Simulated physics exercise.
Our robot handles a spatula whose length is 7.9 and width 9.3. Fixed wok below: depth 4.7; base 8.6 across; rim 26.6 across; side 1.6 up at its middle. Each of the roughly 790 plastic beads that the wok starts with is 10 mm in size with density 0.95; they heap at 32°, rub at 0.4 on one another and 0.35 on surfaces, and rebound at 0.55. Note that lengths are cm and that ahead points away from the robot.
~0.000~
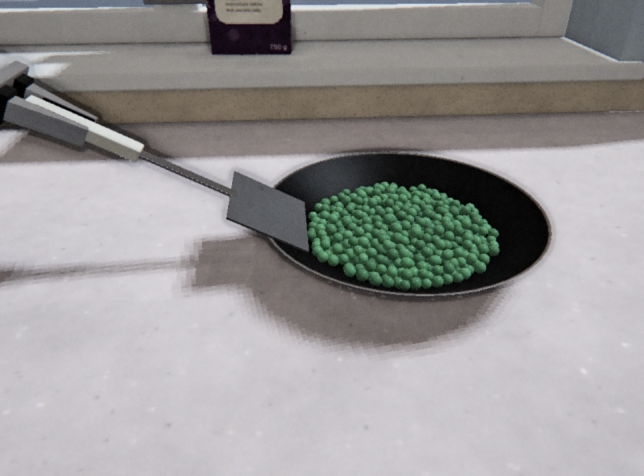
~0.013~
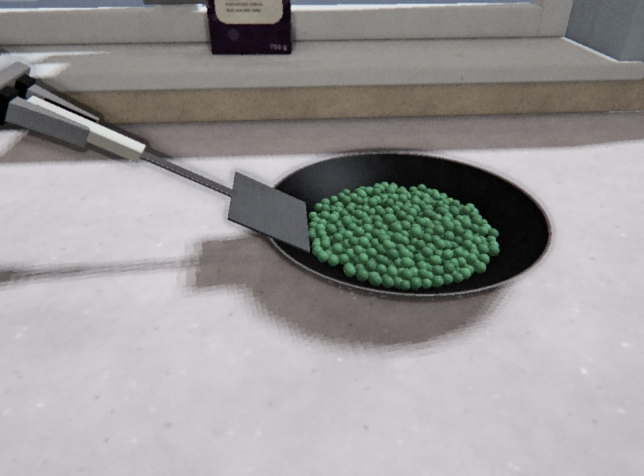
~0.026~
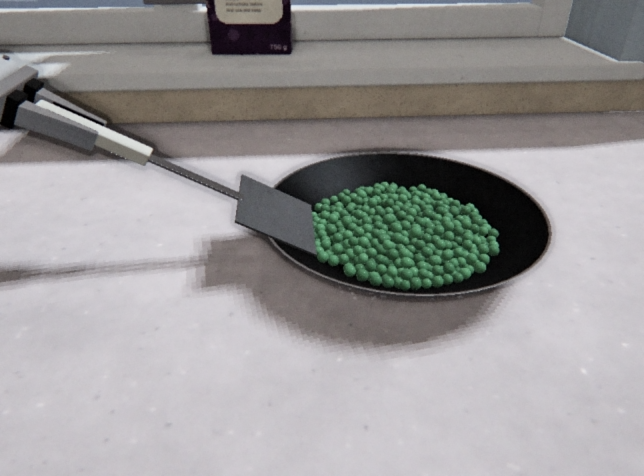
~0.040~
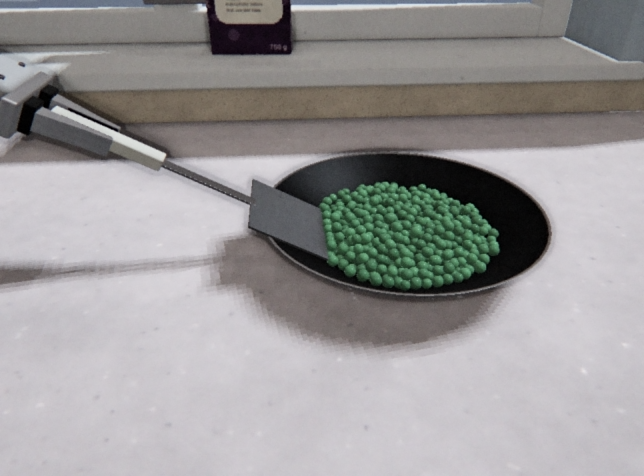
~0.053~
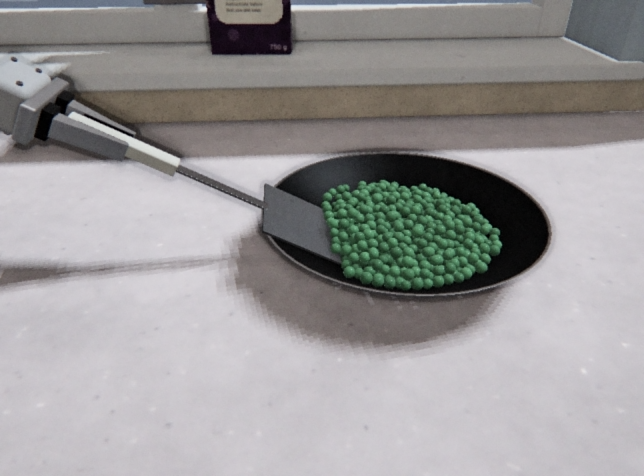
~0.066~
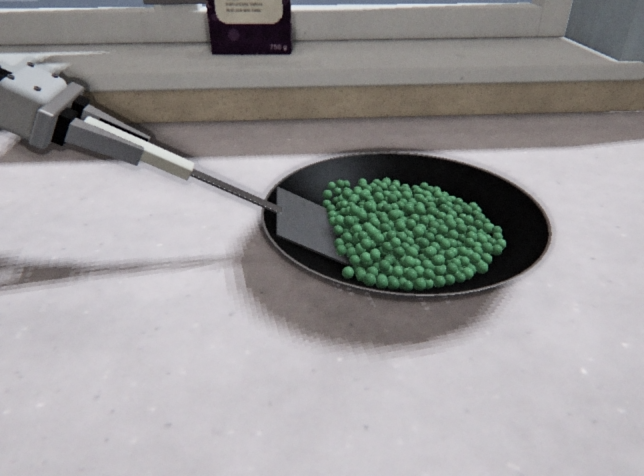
The clip shows a robotic arm holding a dark spatula at the left edge of a black wok filled with green balls; after barely moving, the spatula slides gradually rightward and slightly down into the wok, nudging the pile slightly.
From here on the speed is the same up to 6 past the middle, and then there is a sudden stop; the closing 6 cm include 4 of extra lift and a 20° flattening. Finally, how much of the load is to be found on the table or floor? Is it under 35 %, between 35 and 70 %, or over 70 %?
It is under 35 %.
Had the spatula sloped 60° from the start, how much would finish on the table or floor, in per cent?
Then about 25 per cent.
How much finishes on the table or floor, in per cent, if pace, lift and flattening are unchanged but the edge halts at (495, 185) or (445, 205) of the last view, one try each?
Try 1: Approx. 40 %; try 2: Approx. 5 %.
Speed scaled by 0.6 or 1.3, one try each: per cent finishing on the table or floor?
Roughly 5 percent for the first try, 25 percent for the second.
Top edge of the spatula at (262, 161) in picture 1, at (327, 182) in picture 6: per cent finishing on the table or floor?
I'd put it at roughly 45 per cent.
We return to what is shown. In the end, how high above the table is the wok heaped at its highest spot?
Height at rest: Roughly 6.0 cm.
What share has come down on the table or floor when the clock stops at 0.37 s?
Around 15 percent.
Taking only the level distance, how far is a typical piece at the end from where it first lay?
I'd estimate close to 5 centimetres.
By 0.11 s, sloping 29°, highest piece 6 above the table; 786 in the wok.
By 0.15 s, sloping 21°, highest piece 6 above the table; 786 in the wok.
By 0.37 s, sloping 9°, highest piece 7 above the table; 643 in the wok, 114 on the table or floor, 29 on the blade or in flight.
By 1.42 s, sloping 9°, highest piece 6 above the table; 640 in the wok, 146 on the table or floor.
Final count, 640 in the wok, 146 on the table or floor. That is 19 % on the table or floor.
